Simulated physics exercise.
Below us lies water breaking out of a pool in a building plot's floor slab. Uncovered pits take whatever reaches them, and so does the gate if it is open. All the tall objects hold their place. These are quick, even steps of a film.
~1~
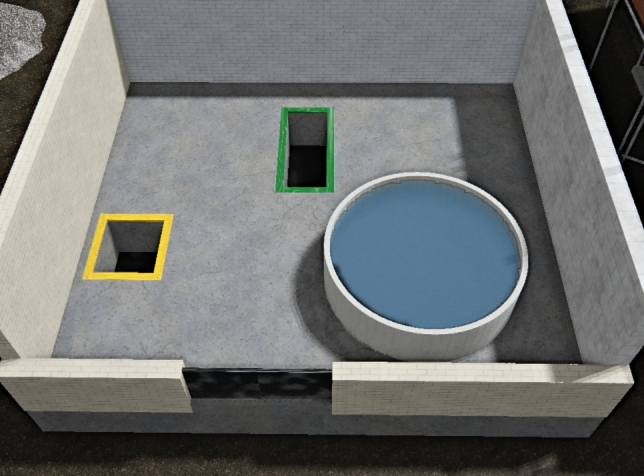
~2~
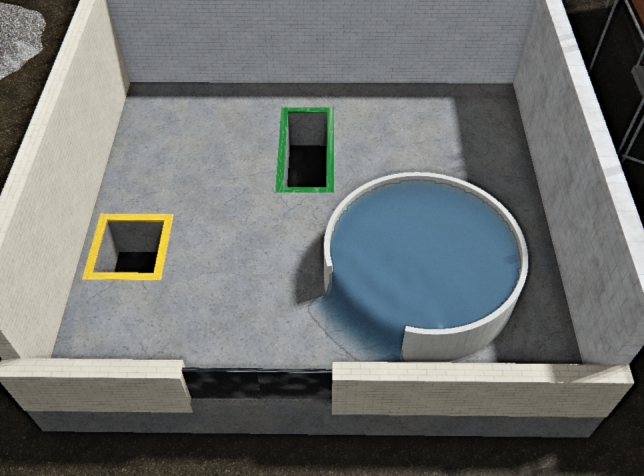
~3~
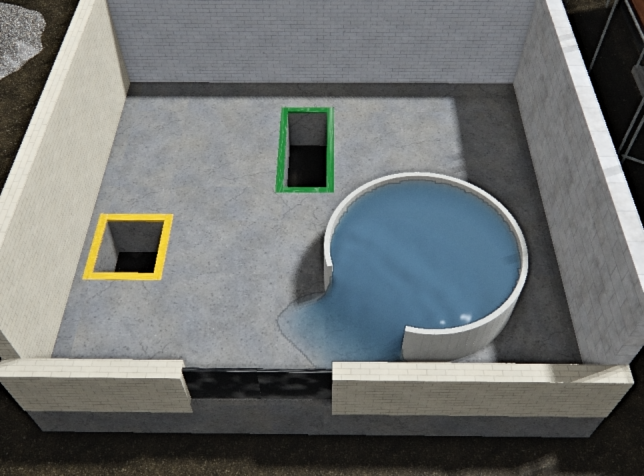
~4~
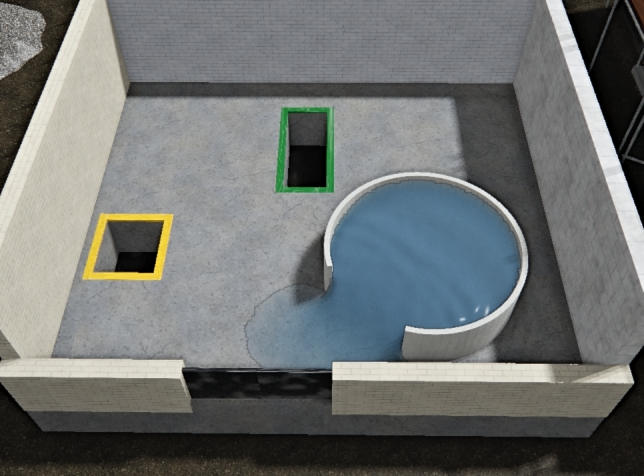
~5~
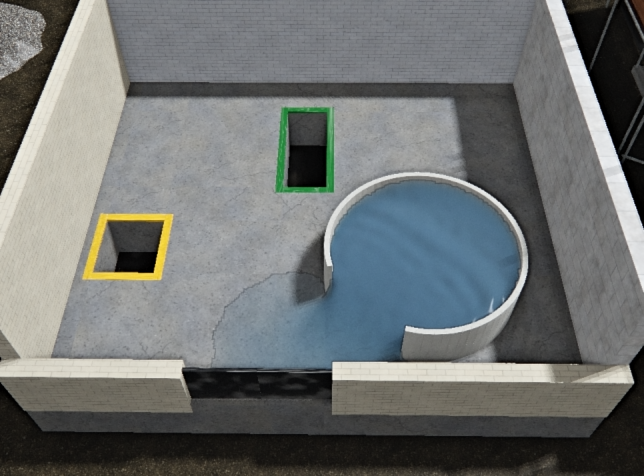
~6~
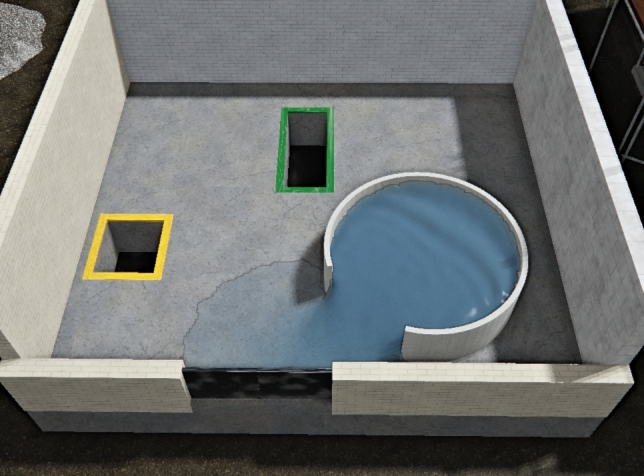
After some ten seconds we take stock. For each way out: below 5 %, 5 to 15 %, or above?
One by one: The gate takes less than 5 %; the green pit takes less than 5 %; the yellow pit takes more than 15 %.
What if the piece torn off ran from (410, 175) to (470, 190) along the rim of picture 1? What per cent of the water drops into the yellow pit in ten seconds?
In per cent: Yellow 8.
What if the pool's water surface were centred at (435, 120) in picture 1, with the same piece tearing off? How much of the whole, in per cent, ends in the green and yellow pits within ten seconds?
In per cent: Green 10, yellow 40.
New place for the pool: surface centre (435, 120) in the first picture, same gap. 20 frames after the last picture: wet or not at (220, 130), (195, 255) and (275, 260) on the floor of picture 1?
One after the other: Clear, wet, covered.
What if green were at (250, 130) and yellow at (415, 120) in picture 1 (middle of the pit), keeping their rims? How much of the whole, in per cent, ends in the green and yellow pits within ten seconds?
In per cent: Green 30, yellow 6.
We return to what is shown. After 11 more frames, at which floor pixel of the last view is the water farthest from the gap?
Near (100, 189).
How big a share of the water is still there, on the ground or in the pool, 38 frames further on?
I make it 66 per cent.
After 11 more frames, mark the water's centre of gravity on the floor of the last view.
Roughly at (335, 309).
A moment on, water covers 20 % of the floor; the gate 0 %, the green pit 0 %, the yellow pit 0 %.
Next, water covers 25 % of the floor; the gate 0 %, the green pit 0 %, the yellow pit 2 %.
Then, water covers 45 % of the floor; the gate 0 %, the green pit 0 %, the yellow pit 15 %.
Later, water covers 60 % of the floor; the gate 0 %, the green pit 0 %, the yellow pit 35 %.
In the end, water covers 80 % of the floor; the gate 0 %, the green pit 1 %, the yellow pit 50 %.
